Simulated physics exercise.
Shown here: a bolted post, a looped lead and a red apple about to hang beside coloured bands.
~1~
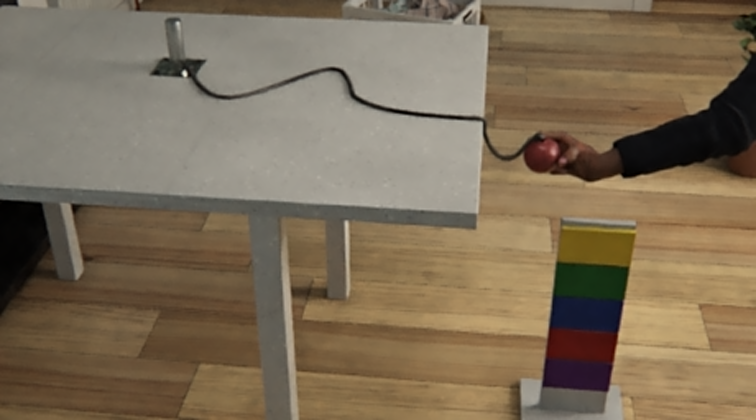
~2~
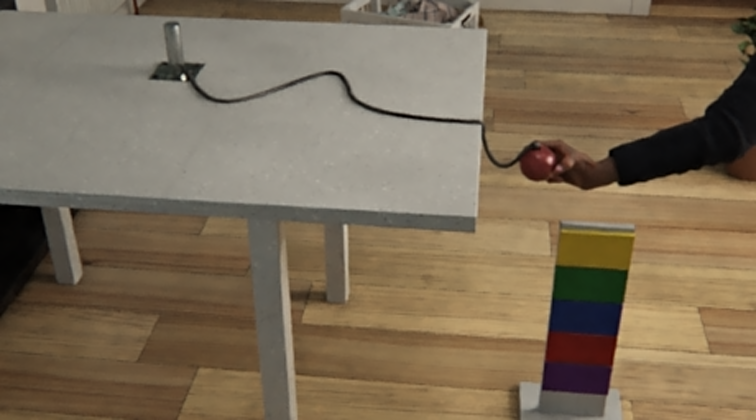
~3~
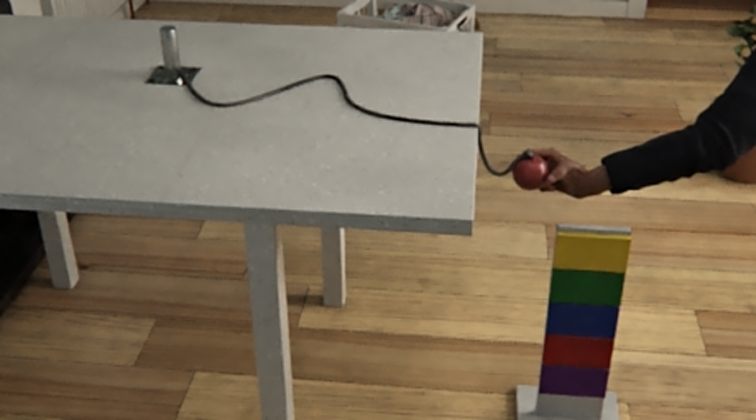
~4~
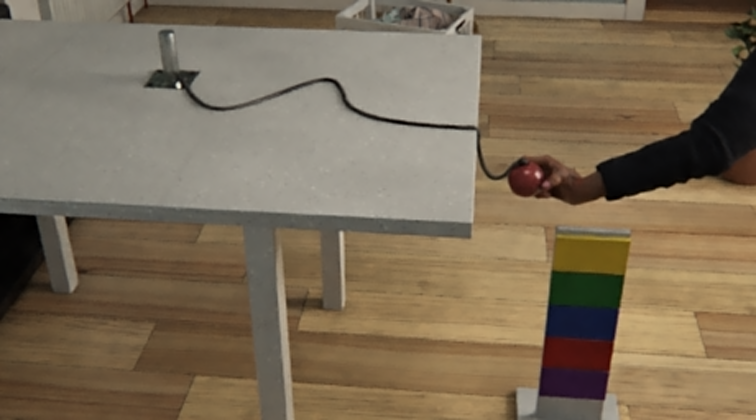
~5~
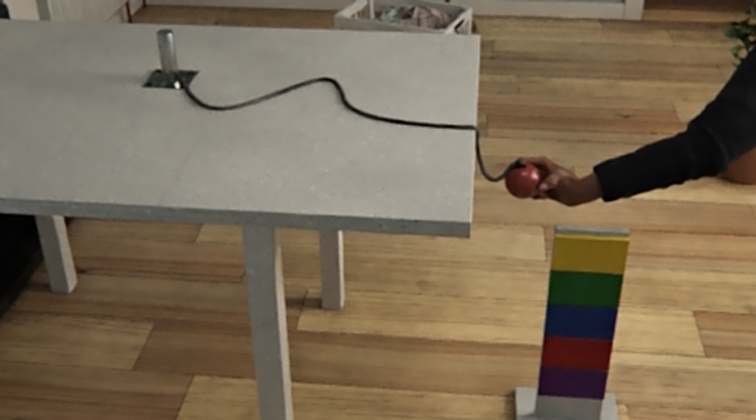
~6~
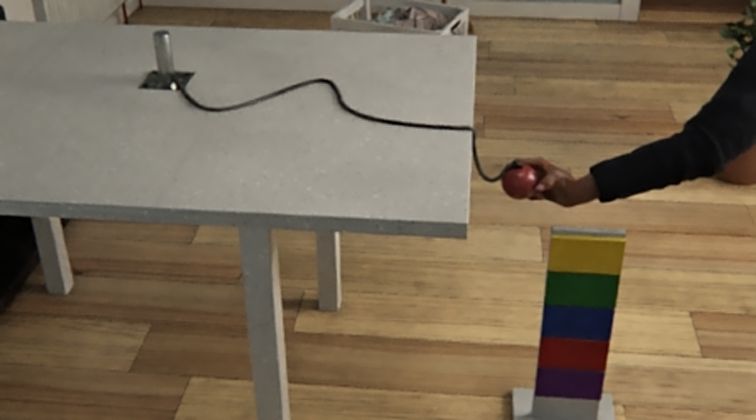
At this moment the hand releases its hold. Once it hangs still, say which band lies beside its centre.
It is the blue band.
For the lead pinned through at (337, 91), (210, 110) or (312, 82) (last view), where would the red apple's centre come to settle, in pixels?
For the three tries you'd see (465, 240), (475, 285) and (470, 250).
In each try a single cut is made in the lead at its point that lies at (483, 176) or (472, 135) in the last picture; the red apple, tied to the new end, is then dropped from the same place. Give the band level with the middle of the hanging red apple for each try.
Green; yellow.
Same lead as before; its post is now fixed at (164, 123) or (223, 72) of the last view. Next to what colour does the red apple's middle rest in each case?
For the first spot, red; for the second, red.
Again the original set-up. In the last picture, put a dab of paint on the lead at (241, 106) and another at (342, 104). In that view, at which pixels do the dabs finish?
In that view they reach (284, 92) and (443, 110).
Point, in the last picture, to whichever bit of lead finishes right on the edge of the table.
The bit in question sits close to (362, 116).
A little later, apple near (439, 294); level with blue.
Next, apple near (484, 310); level with blue.
When it is over, apple near (466, 305); level with blue. The lead holds its middle at blue.
